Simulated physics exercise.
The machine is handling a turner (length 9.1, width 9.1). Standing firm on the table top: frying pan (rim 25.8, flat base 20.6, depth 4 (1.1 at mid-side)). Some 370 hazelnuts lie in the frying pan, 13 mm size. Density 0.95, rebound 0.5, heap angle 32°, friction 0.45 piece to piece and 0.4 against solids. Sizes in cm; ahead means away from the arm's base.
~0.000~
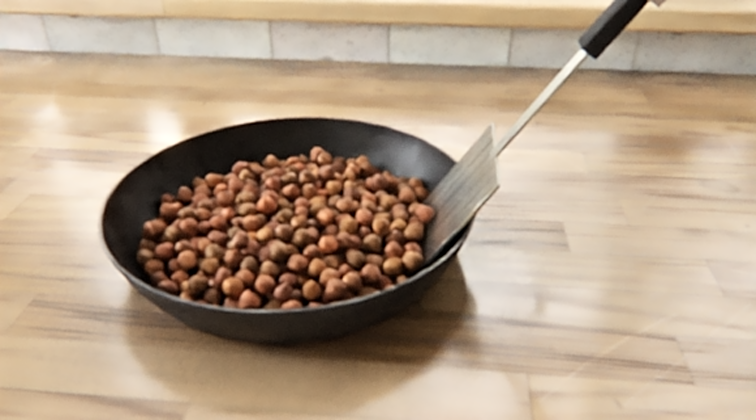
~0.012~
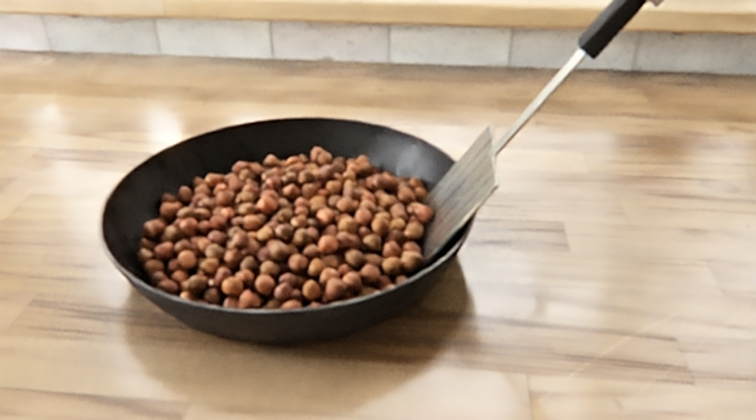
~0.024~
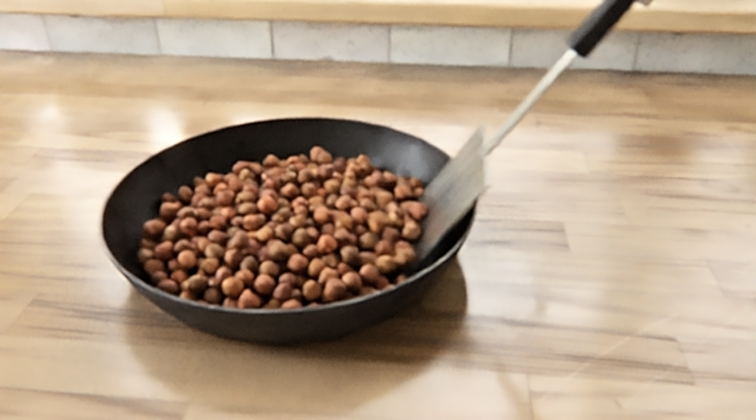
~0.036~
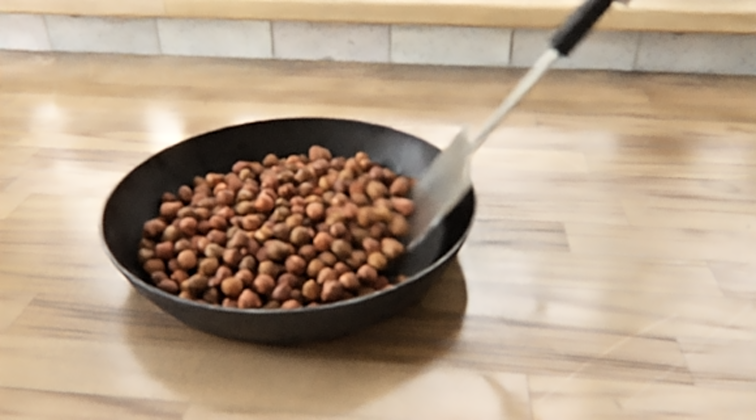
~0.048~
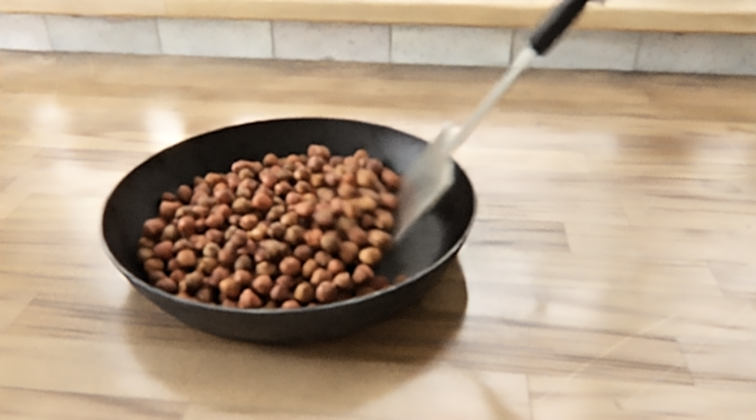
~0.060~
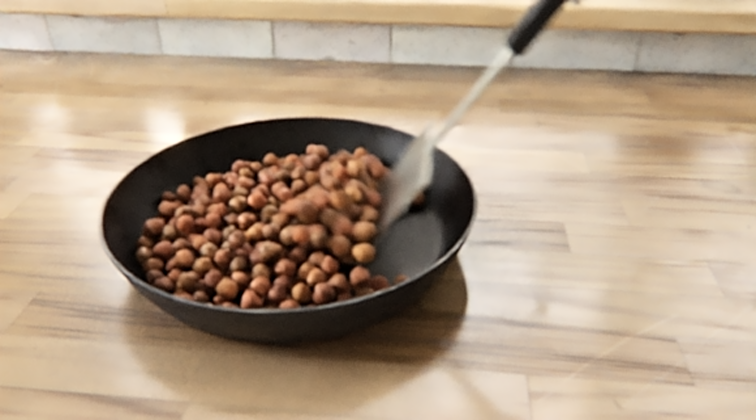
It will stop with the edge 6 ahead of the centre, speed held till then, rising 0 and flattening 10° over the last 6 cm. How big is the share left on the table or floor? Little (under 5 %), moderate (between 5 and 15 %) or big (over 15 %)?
Share on the table or floor: Moderate (between 5 and 15 %).
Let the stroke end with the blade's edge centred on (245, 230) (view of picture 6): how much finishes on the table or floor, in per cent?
Some 0 per cent.
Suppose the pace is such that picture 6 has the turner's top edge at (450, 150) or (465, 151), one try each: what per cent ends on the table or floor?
Some 0 and 0 per cent.
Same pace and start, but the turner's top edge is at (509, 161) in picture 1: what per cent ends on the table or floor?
Some 0 per cent.
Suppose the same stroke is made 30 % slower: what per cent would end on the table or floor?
It would be near 0 per cent.
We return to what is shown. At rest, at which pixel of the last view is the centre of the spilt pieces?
Around (14, 211).
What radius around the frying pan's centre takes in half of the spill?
Roughly 24 cm.
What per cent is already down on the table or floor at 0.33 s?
Roughly 6 per cent.
By 0.09 s, sloping 56°, highest piece 7 above the table; 373 in the frying pan.
By 0.12 s, sloping 52°, highest piece 8 above the table; 373 in the frying pan.
By 0.33 s, sloping 46°, highest piece 5 above the table; 347 in the frying pan, 23 on the table or floor, 3 on the blade or in flight.
By 1.38 s, sloping 46°, highest piece 5 above the table; 347 in the frying pan, 26 on the table or floor.
Final count, 347 in the frying pan, 26 on the table or floor. That is 7 % on the table or floor.
